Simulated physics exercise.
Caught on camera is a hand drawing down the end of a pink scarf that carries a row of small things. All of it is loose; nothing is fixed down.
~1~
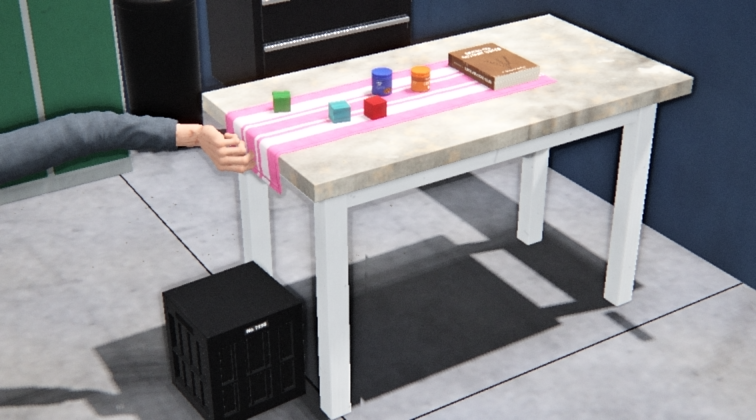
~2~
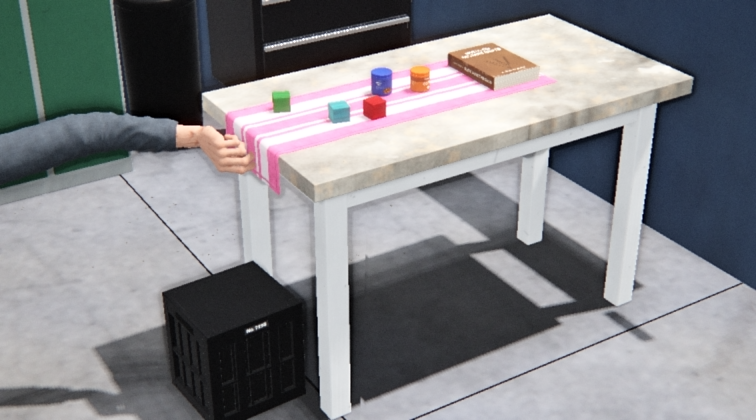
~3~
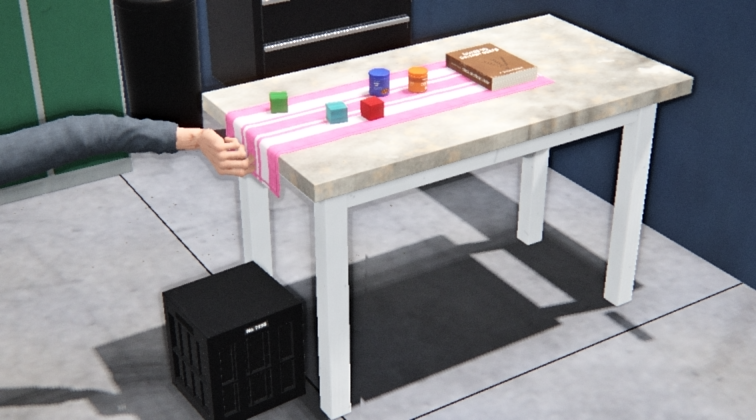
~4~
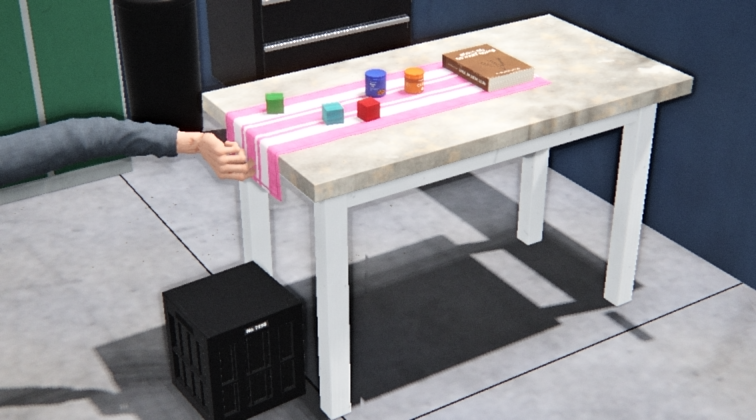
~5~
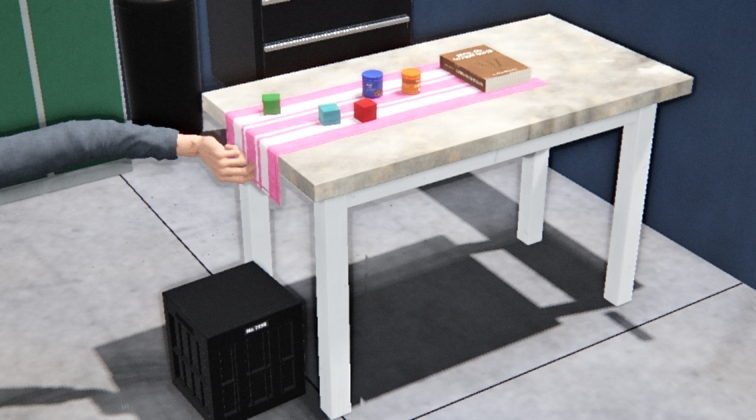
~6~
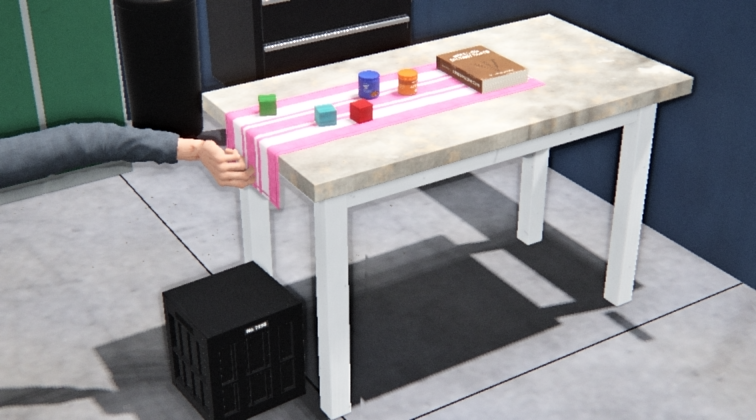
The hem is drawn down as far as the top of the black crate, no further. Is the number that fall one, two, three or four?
The drop count comes to three.
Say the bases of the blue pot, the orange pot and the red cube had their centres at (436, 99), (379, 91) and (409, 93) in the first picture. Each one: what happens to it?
Looking at each one, the blue pot remains in position, the orange pot remains in position and the red cube remains in position.
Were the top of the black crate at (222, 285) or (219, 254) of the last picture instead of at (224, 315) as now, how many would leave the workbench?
The count comes out 2 and 1.
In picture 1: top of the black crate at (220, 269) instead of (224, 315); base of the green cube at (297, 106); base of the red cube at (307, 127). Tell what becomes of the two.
Result: Green cube gone, red cube gone.
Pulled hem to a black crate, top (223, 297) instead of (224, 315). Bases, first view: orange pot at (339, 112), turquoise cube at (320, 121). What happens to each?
So the orange pot leaves, and the turquoise cube leaves.
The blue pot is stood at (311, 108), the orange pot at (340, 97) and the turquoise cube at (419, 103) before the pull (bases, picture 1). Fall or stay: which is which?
Here's how it goes: The blue pot ends up down, the orange pot ends up down, and the turquoise cube makes it through.
Early on, hem near (255, 229); green cube gone.
Midway, hem near (256, 278); green cube, turquoise cube and red cube gone.
Finally, hem on the crate; green cube, turquoise cube and red cube gone. The count of fallen things is three.
